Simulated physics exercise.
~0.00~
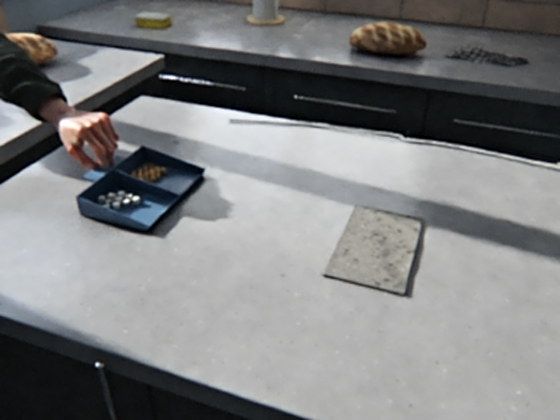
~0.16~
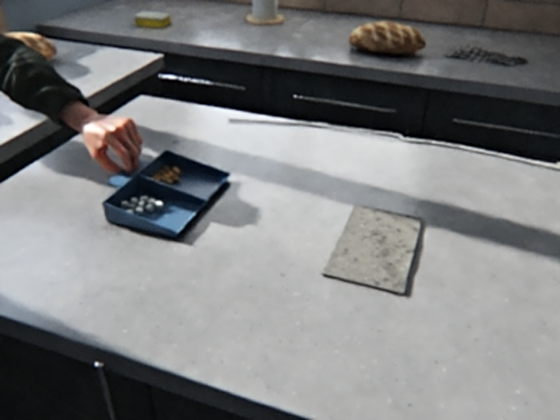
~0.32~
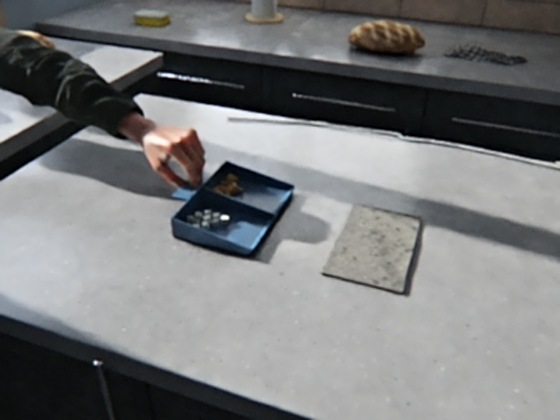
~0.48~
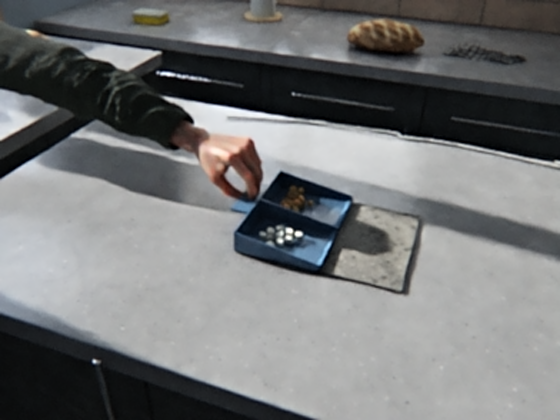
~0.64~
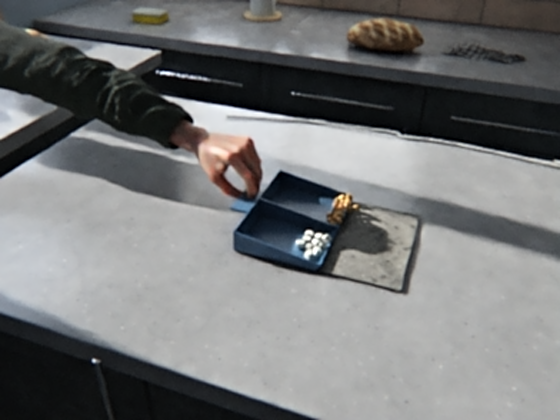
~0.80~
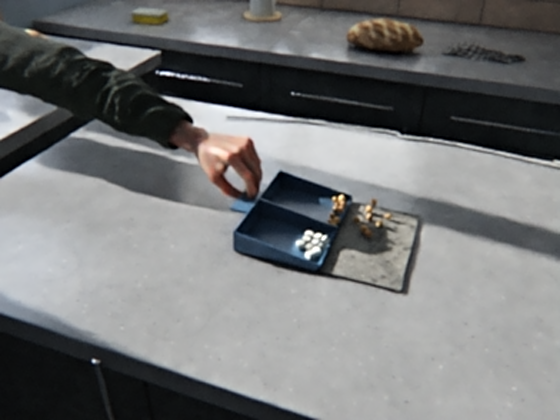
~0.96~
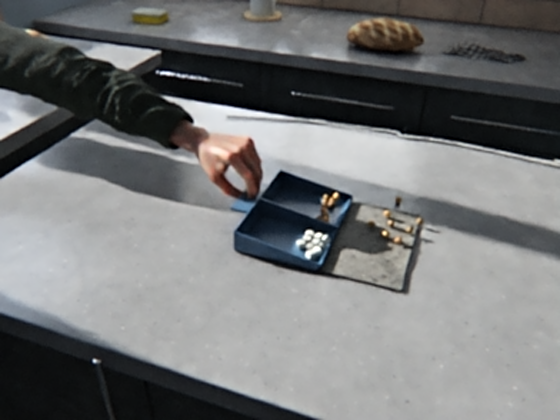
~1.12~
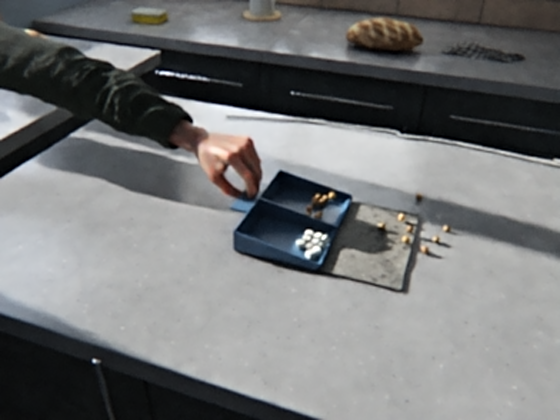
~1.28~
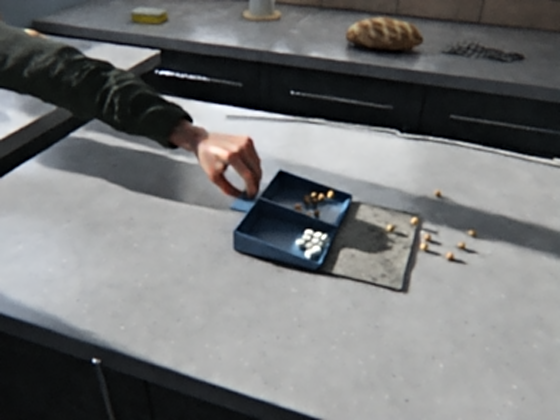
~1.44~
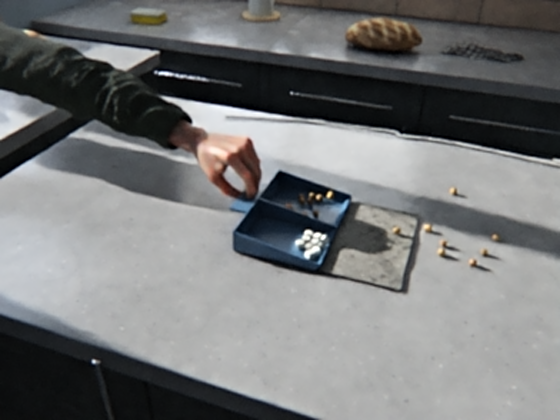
On a counter, a hand slides a tray to a slab and some brown pieces spill.
